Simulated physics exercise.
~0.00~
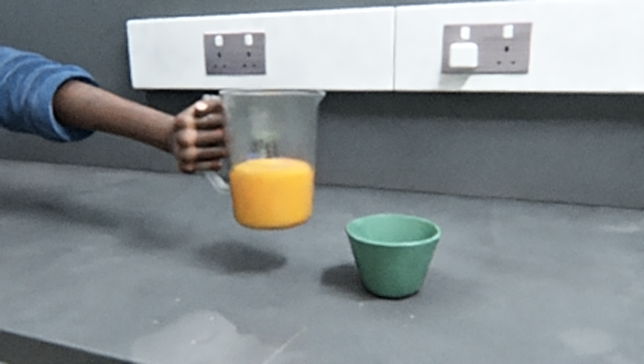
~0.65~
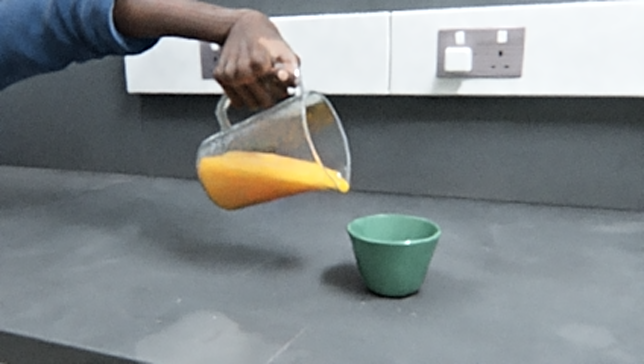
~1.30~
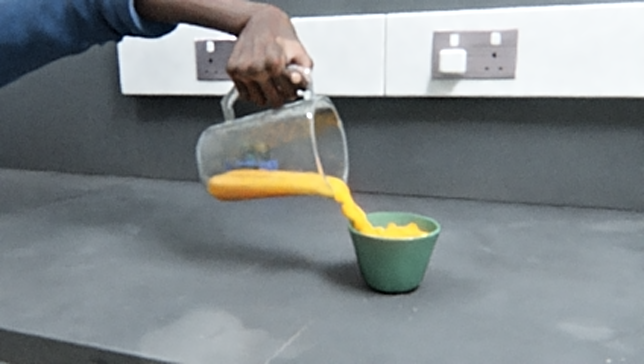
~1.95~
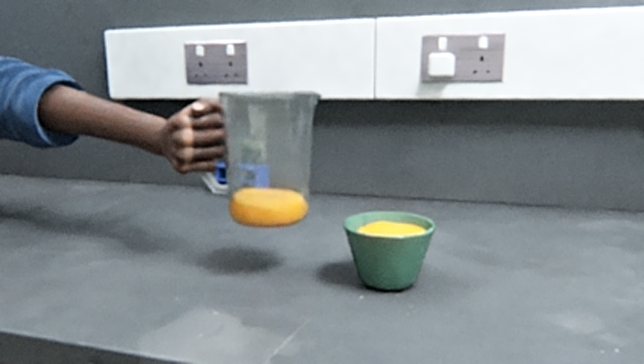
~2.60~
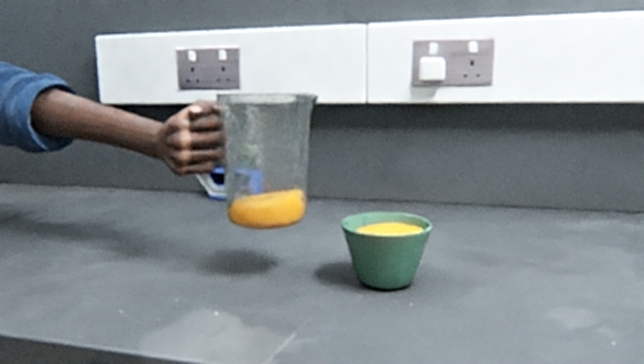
The footage shows a hand holding a clear pitcher of orange juice to the left of an empty green cup on a dark counter, tipping it steeply to pour juice into the cup, then returning it upright, leaving the cup nearly full and some juice in the pitcher.
